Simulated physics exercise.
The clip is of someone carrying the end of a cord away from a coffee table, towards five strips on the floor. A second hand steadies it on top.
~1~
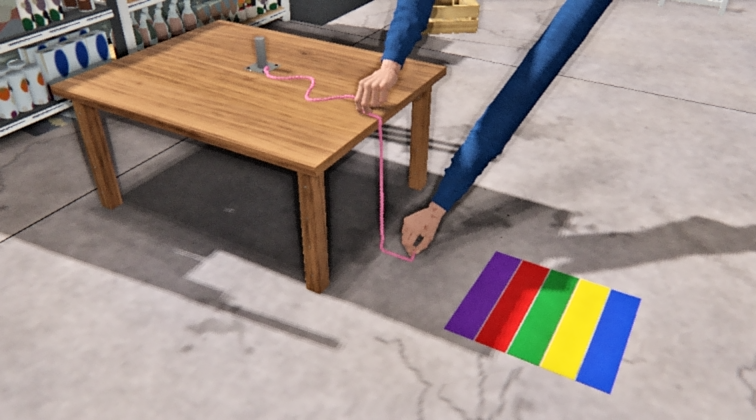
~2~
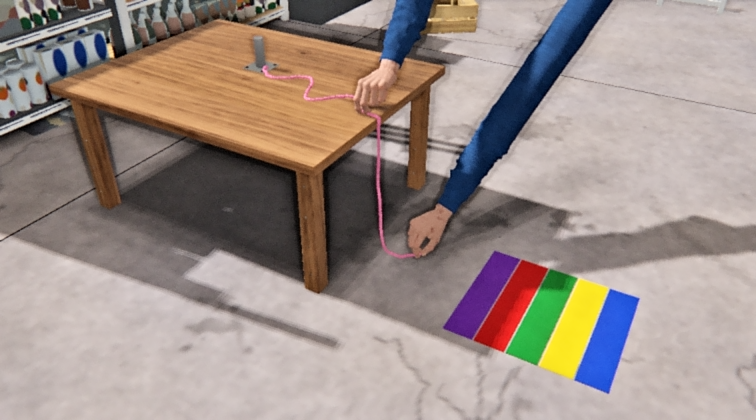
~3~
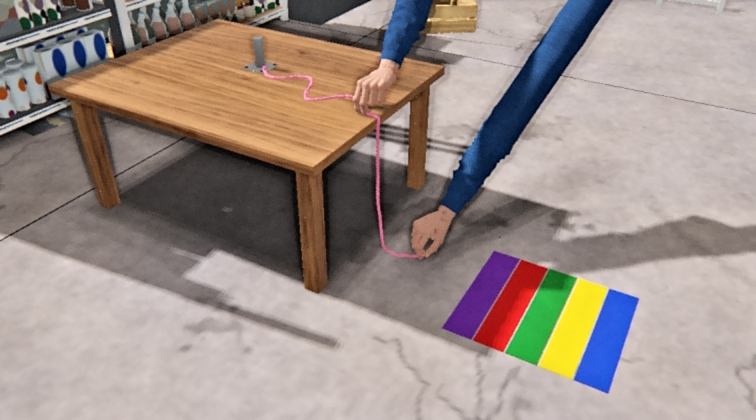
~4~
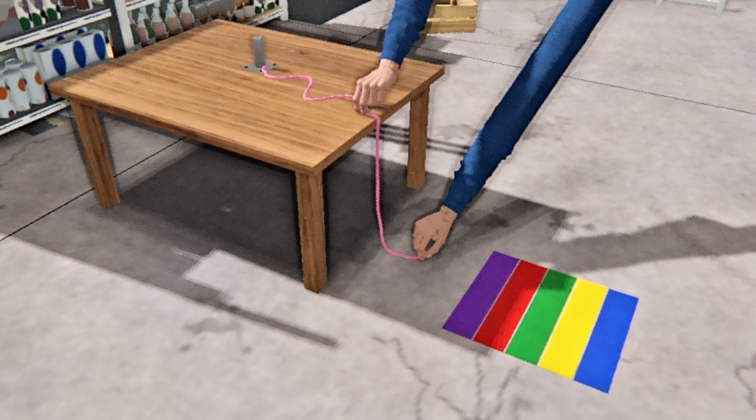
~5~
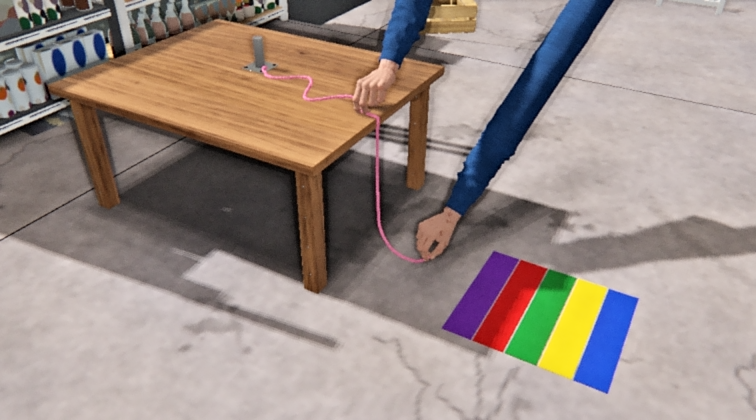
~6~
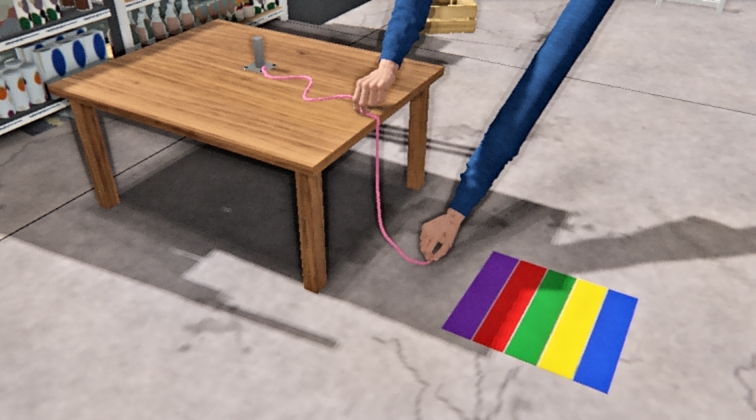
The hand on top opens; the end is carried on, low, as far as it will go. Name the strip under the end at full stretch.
It gets as far as the yellow strip.
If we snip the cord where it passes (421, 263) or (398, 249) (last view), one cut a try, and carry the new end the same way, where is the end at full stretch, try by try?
About (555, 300) and (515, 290).
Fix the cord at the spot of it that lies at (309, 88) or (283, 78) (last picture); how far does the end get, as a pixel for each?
About (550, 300) and (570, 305).
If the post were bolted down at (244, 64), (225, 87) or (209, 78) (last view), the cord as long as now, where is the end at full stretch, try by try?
Try by try, around (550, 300), (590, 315) and (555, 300).
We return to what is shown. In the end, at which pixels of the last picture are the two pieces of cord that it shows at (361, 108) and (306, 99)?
Near (406, 139) and (349, 101).
Soon after, end near (519, 289); over red.
After that, end near (558, 303); over green.
At the stop, end near (582, 311); over yellow. The yellow one.
